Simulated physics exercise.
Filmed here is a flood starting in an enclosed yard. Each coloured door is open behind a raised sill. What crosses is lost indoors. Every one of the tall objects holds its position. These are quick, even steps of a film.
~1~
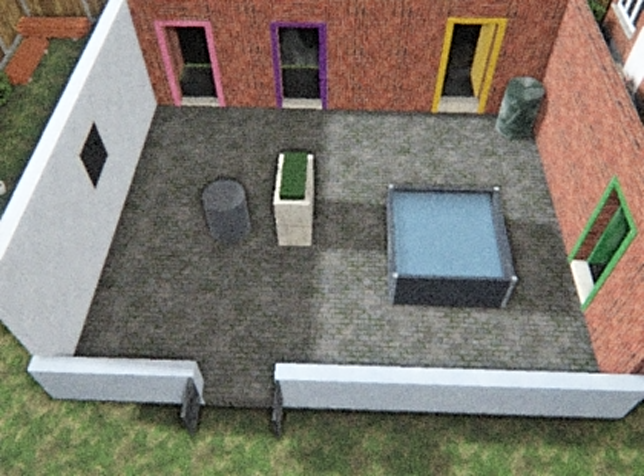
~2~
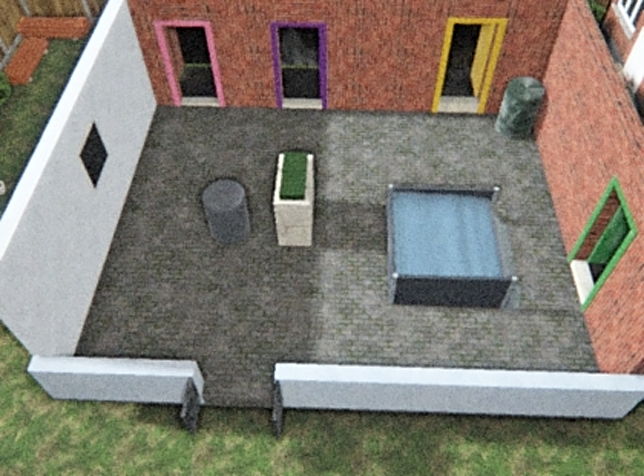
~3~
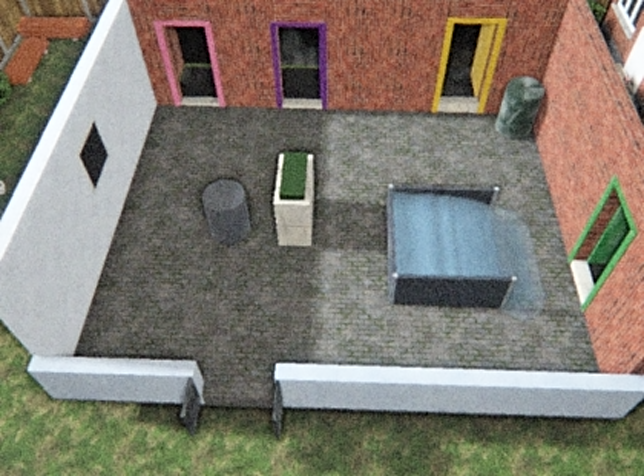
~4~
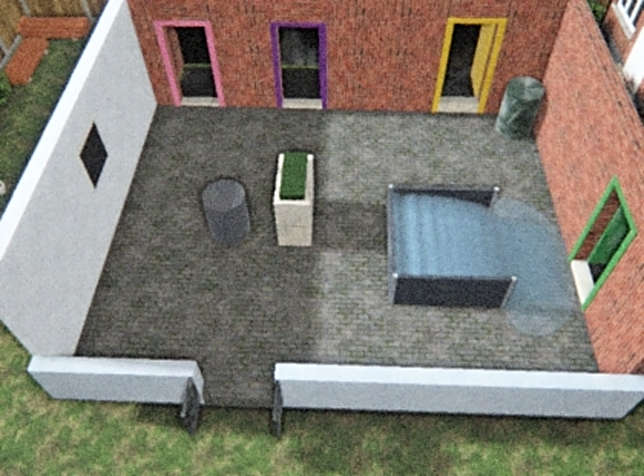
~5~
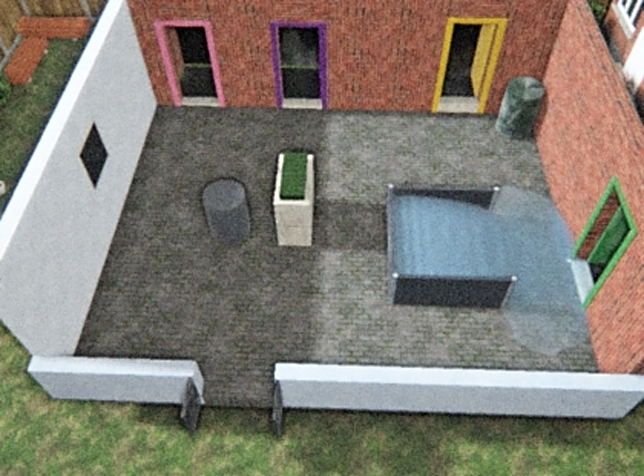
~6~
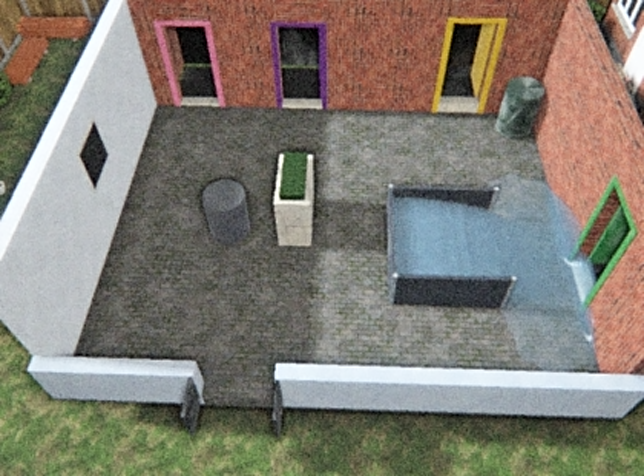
The clip shows a walled, paved yard with coloured doorways and a dark-sided water tank; water pours from the tank's open right side and spreads across the paving to the brick wall around the green-framed doorway.
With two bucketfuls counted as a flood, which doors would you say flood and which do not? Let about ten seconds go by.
I would say the pink door does not; the yellow door does not; the purple door does not; the green door floods.
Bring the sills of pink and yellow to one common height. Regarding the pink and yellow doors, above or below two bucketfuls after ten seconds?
As I read it, the pink one remains below while the yellow one ends up above.
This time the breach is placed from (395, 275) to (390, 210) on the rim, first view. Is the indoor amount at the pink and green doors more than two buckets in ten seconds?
The pink door ends up above, while the green door falls short.
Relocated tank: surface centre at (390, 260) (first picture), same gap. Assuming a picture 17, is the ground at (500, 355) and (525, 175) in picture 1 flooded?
Hit, hit.
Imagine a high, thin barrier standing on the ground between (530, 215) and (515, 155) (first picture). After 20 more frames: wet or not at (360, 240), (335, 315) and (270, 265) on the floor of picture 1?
Results in order: Bone-dry / swamped / bone-dry.
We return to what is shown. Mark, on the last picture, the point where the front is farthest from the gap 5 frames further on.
Best guess: Near (531, 125).
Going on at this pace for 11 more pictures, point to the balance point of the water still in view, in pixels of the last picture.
That comes out near (507, 249).
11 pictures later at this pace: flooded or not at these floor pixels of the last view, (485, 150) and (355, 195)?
First spot soaked, second spot spared.
A moment on, water covers 15 % of the floor; the pink door not reached, the yellow door not reached, the purple door not reached, the green door far over two buckets in.
Next, water covers 20 % of the floor; the pink door not reached, the yellow door wet at the sill, nothing in, the purple door not reached, the green door far over two buckets in.
Then, water covers 40 % of the floor; the pink door not reached, the yellow door wet at the sill, nothing in, the purple door wet at the sill, nothing in, the green door far over two buckets in.
Later, water covers 80 % of the floor; the pink door wet at the sill, nothing in, the yellow door wet at the sill, nothing in, the purple door wet at the sill, nothing in, the green door far over two buckets in.
In the end, water covers 100 % of the floor; the pink door under two buckets in, the yellow door wet at the sill, nothing in, the purple door wet at the sill, nothing in, the green door far over two buckets in.
